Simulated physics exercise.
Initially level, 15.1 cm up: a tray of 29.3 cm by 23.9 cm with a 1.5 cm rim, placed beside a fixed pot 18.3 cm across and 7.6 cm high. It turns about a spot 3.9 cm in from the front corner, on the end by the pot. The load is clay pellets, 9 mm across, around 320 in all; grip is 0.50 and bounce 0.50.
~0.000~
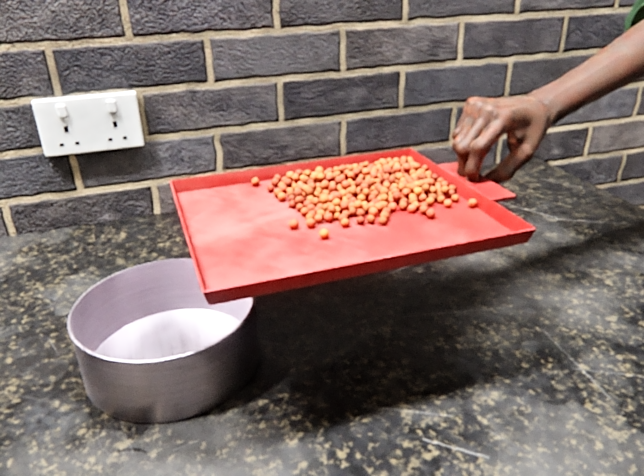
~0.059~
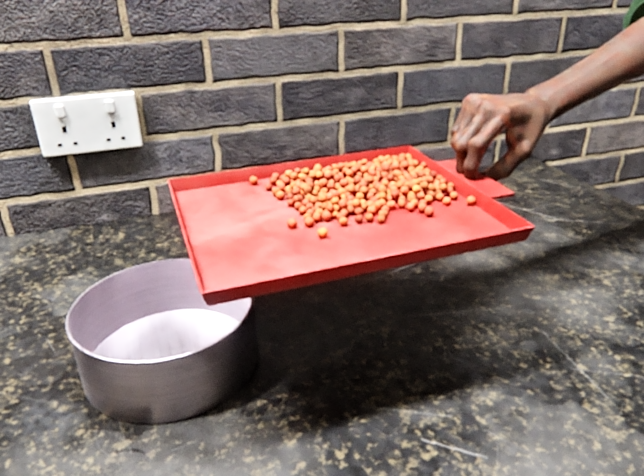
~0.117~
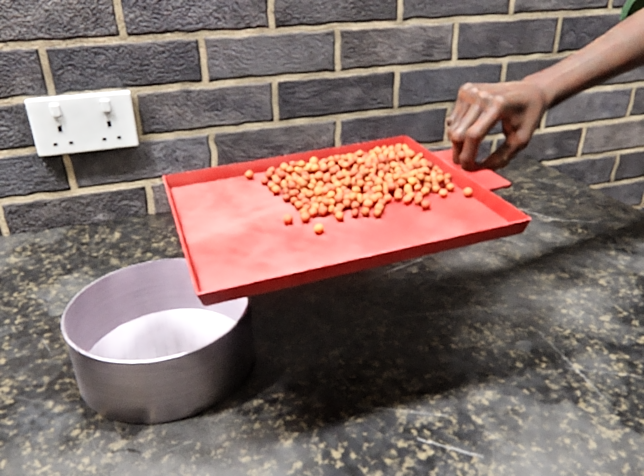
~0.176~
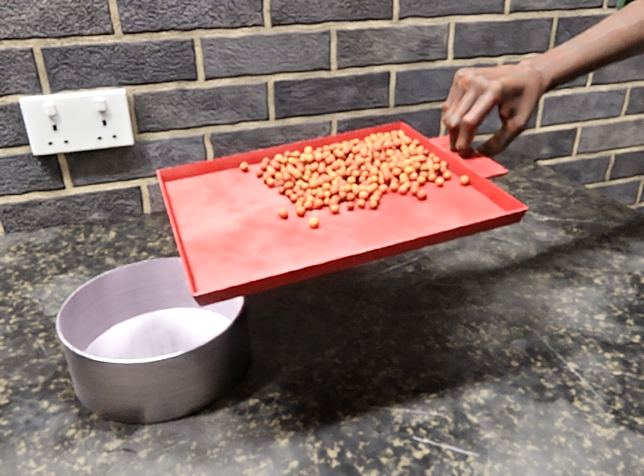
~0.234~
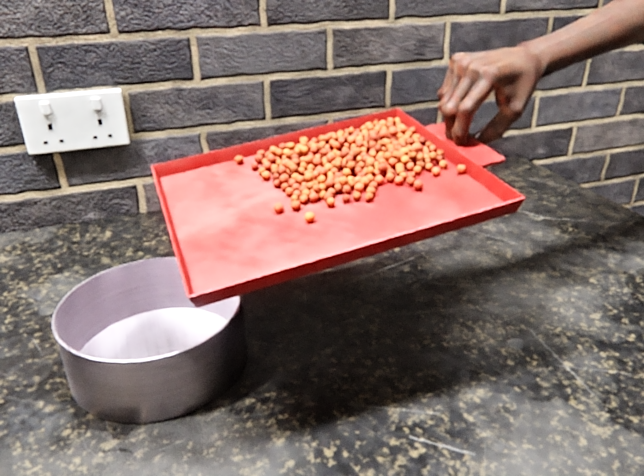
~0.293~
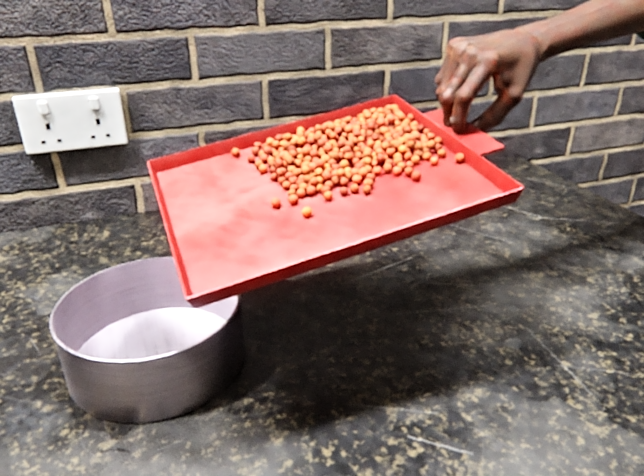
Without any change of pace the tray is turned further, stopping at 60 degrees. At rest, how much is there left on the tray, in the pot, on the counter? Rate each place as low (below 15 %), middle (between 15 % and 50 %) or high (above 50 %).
Ratings: Tray high; pot low; counter middle.
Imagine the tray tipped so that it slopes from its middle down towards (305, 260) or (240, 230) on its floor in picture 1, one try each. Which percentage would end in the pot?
Approximately 0 percent, then 10 percent.
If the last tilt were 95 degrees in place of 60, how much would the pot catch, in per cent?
5 %.
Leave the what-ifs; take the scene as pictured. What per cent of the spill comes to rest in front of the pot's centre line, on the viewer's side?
Some 100 per cent.
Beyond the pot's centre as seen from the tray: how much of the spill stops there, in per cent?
Some 70 per cent.
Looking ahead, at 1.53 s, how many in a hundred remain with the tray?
Of the load, some 65 percent.
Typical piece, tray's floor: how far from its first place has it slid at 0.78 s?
7 cm.
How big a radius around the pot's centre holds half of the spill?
18 cm.
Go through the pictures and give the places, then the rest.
The first frame shows tray tilt 0 degrees, front corners at (208, 288) and (529, 227); middle of the pieces at (361, 190); pot at (165, 303).
The second frame shows tray tilt 1 degrees, front corners at (206, 289) and (528, 225); middle of the pieces at (359, 188).
The third frame shows tray tilt 3 degrees, front corners at (202, 290) and (524, 217); middle of the pieces at (355, 181).
The fourth frame shows tray tilt 6 degrees, front corners at (197, 291) and (521, 207), lowest corner left front; middle of the pieces at (351, 171).
The fifth frame shows tray tilt 8 degrees, front corners at (193, 292) and (518, 196), lowest corner left front; middle of the pieces at (346, 161).
The sixth frame shows tray tilt 11 degrees, front corners at (191, 293) and (517, 186), lowest corner left front; middle of the pieces at (344, 152); pot at (149, 301). The tray's pace is about 50 degrees a second.
After 0.78 s, tilt 34 degrees; the tray holds 100 %, the pot 0 %.
Then, at 1.11 s, tilt 50 degrees; the tray holds 80 %, the pot 0 %.
After 1.53 s, tilt 60 degrees; the tray holds 65 %, the pot 5 %.
By 2.2 s all is still; tray 60 %, pot 5 %, counter 35 %.
